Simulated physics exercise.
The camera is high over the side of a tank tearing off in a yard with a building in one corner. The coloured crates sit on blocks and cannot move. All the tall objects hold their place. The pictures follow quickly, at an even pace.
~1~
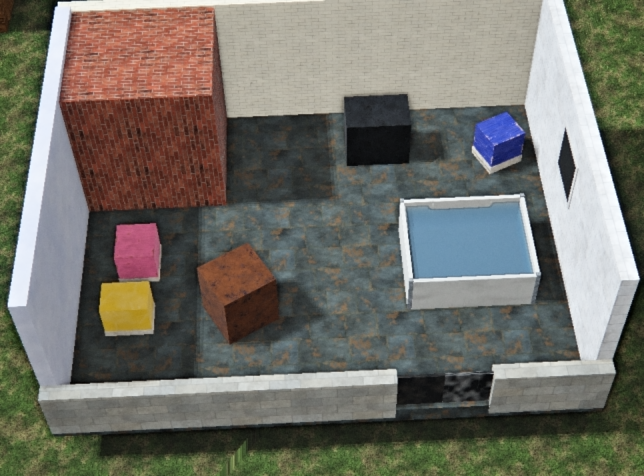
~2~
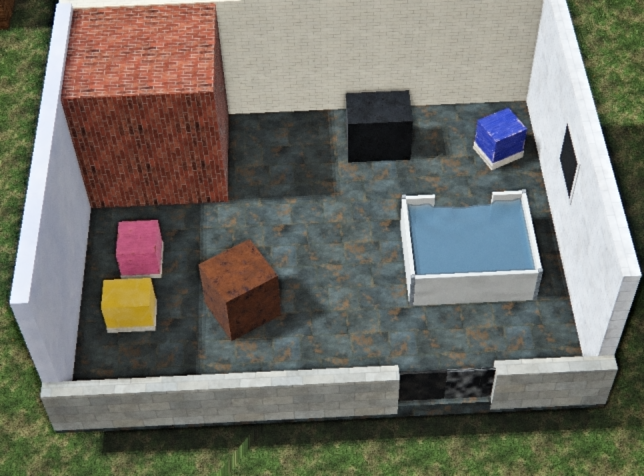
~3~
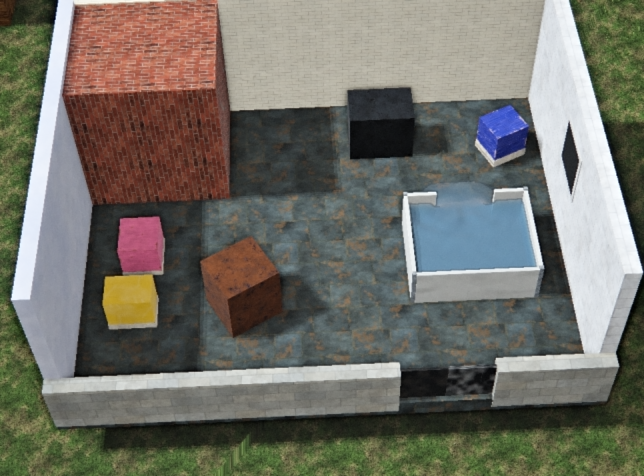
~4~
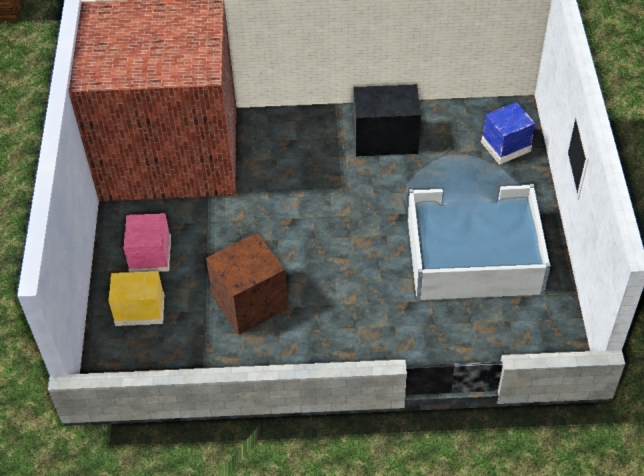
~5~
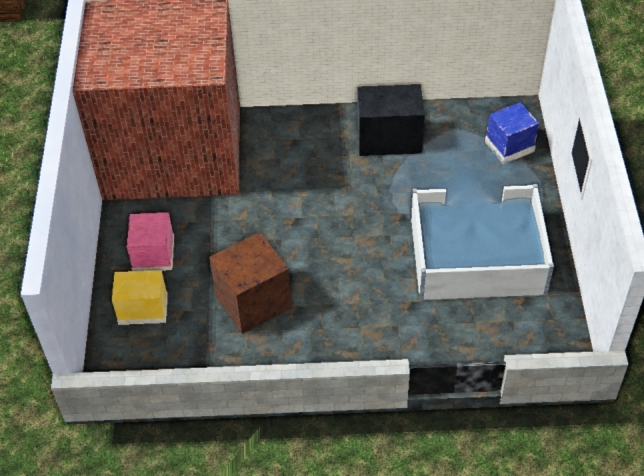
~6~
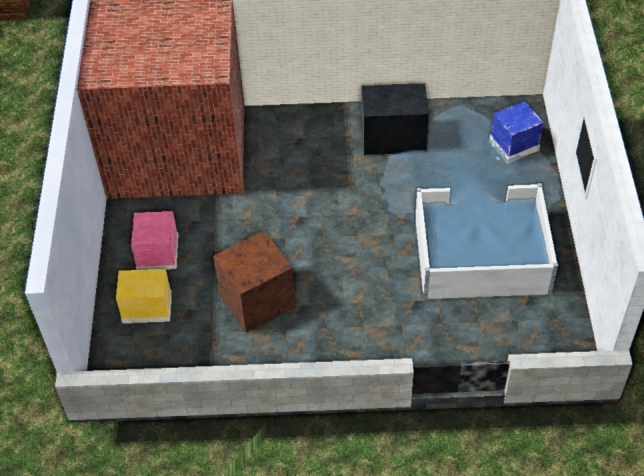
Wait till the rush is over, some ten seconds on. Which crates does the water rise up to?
The yellow crate keeps dry; the blue crate is soaked; the pink crate keeps dry.
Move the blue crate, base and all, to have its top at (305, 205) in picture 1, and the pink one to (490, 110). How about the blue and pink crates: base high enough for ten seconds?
One by one: The blue crate keeps dry, the pink crate is wetted.
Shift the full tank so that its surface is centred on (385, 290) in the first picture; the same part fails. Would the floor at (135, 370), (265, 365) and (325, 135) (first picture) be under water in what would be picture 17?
In turn: Dry, free of water, wet.
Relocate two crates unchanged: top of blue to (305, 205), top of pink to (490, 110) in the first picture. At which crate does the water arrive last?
The yellow-painted one.
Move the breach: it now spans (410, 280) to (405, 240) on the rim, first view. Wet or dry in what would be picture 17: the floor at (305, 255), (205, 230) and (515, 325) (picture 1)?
In turn: Under water, awash, free of water.
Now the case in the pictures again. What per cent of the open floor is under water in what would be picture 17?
Some 30 per cent.
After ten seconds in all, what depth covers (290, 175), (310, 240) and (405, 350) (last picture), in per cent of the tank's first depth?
About 10, 6 and 12 per cent.
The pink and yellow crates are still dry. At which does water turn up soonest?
The pink crate.
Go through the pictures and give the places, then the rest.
The water tank at (468, 240) is whole and still, in the first frame.
Water pours out on the water tank's far side and has run to a hidden place, in the second frame.
The front is at (423, 195), out from the gap on the water tank's far side, in the third frame.
Water pours out on the water tank's far side and has run to (446, 159), in the fourth frame.
Water pours out on the water tank's far side and has run to (449, 134), in the fifth frame.
Water pours out on the water tank's far side and has run to (457, 109), in the sixth frame.
A moment on, water covers 20 % of the floor; the yellow crate not reached, the blue crate water round its plinth, the pink crate not reached.
Next, water covers 30 % of the floor; the yellow crate not reached, the blue crate water round its plinth, the pink crate not reached.
Then, water covers 45 % of the floor; the yellow crate not reached, the blue crate water round its plinth, the pink crate water round its plinth.
Later, water covers 60 % of the floor; the yellow crate water round its plinth, the blue crate water round its plinth, the pink crate water round its plinth.
In the end, water covers 95 % of the floor; the yellow crate stayed above the water, the blue crate was topped, the pink crate stayed above the water.
